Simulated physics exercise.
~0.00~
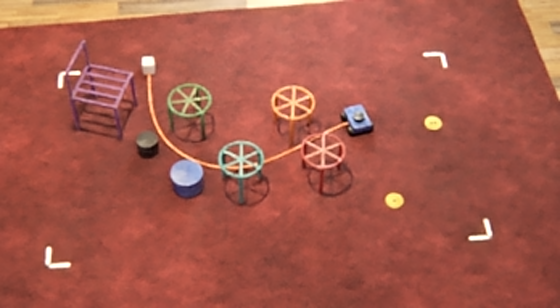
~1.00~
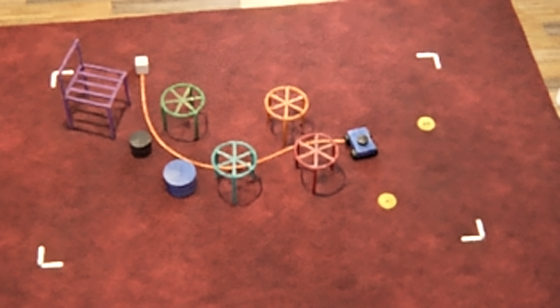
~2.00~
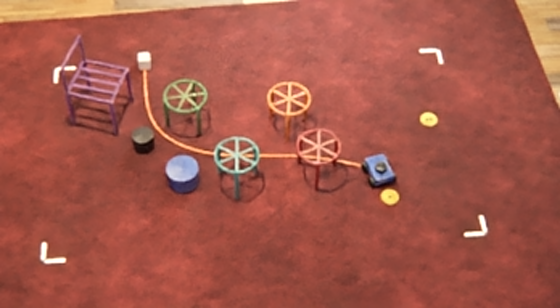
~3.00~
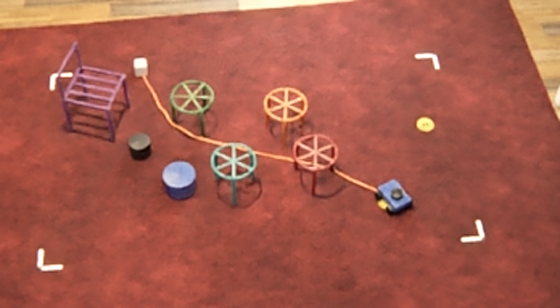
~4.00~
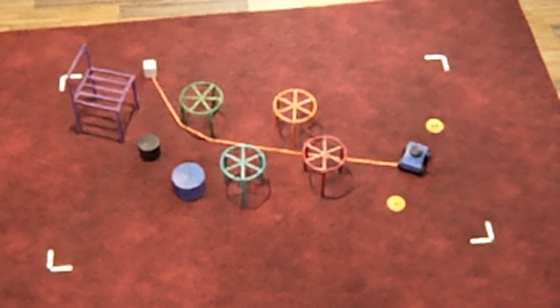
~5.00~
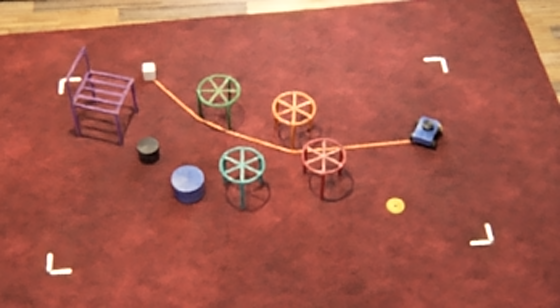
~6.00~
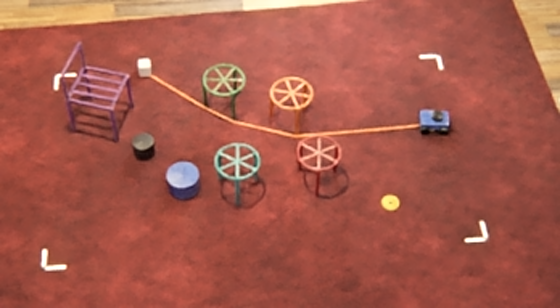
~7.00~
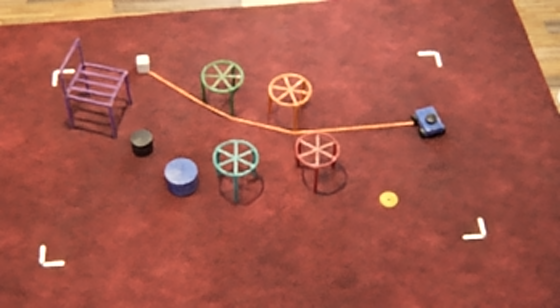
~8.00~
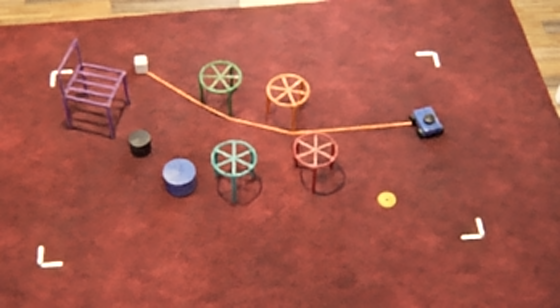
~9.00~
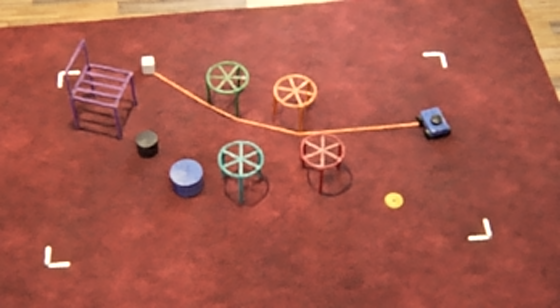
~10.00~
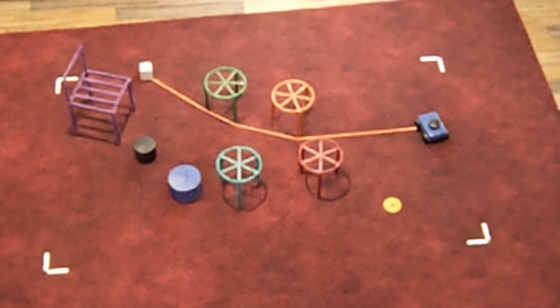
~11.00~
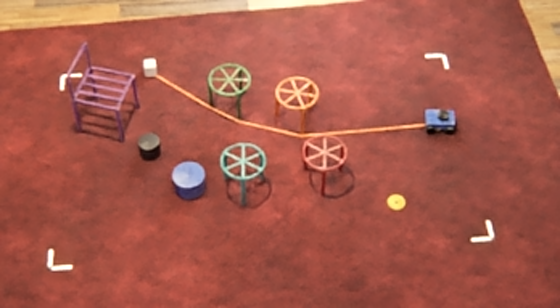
Purple chair and small stools standing on a red rug as a blue cart tows an orange cord, dragging the green stool rightward.
